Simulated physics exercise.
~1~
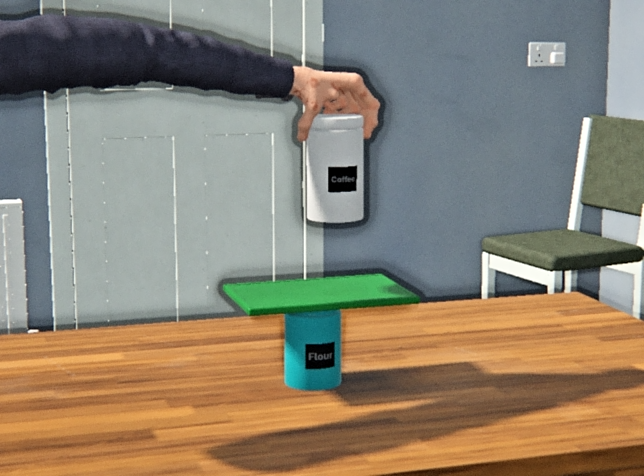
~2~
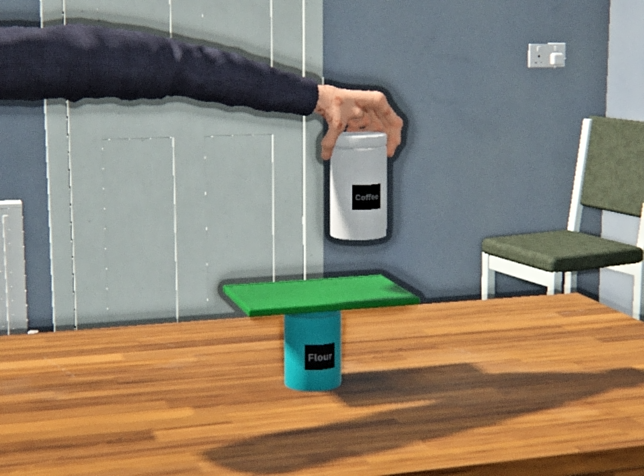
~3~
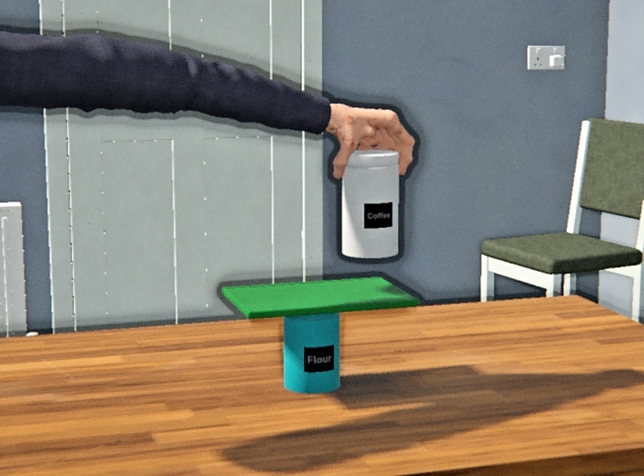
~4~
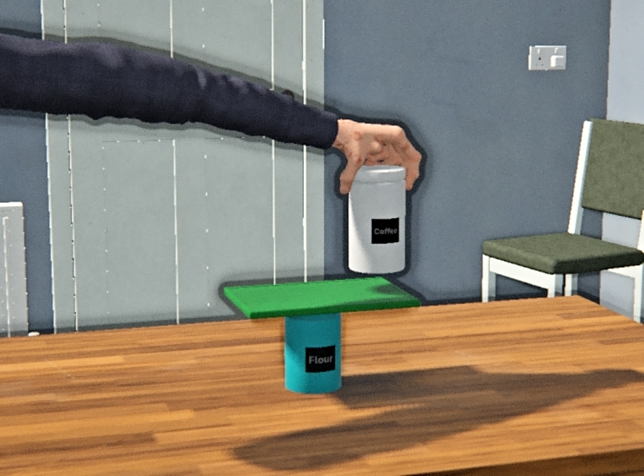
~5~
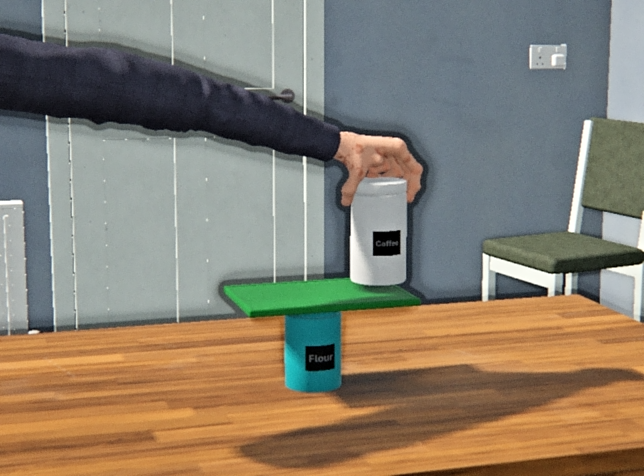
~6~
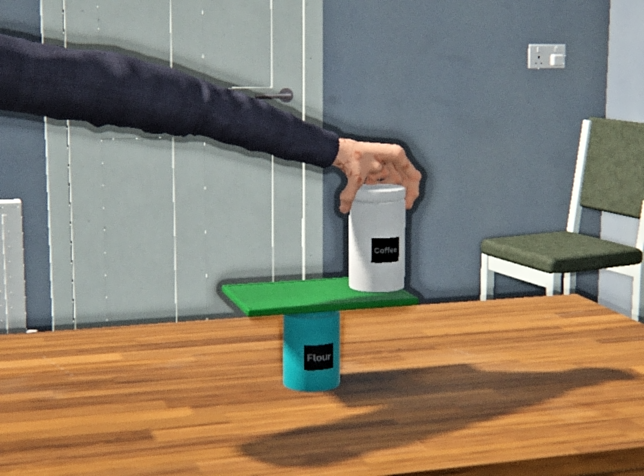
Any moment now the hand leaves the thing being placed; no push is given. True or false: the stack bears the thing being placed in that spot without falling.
False.
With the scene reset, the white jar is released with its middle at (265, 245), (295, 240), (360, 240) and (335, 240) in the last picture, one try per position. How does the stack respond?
So it tips over first, stays steady next, tips over after that, and stays steady last.
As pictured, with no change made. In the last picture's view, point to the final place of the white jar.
It finishes at about (452, 353).
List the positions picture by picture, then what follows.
Coming down; white jar (335, 168); turquoise jar (313, 341), in the first frame.
Coming down; white jar (359, 185); turquoise jar (313, 342), in the second frame.
Coming down; white jar (371, 203); turquoise jar (312, 344), in the third frame.
Coming down; white jar (377, 219); turquoise jar (313, 344), in the fourth frame.
Coming down; white jar (379, 230); turquoise jar (313, 343), in the fifth frame.
In place under the hand; white jar (377, 237); turquoise jar (312, 342), in the sixth frame.
Then, 0.40 s on from there, white jar now fallen; green lid on its side.
Then, 0.70 s on from there, green lid now fallen.
In the end, fallen, white jar and green lid; turquoise jar unmoved. At the end, from the last picture's camera, white jar near (453, 353). The stack gives way.
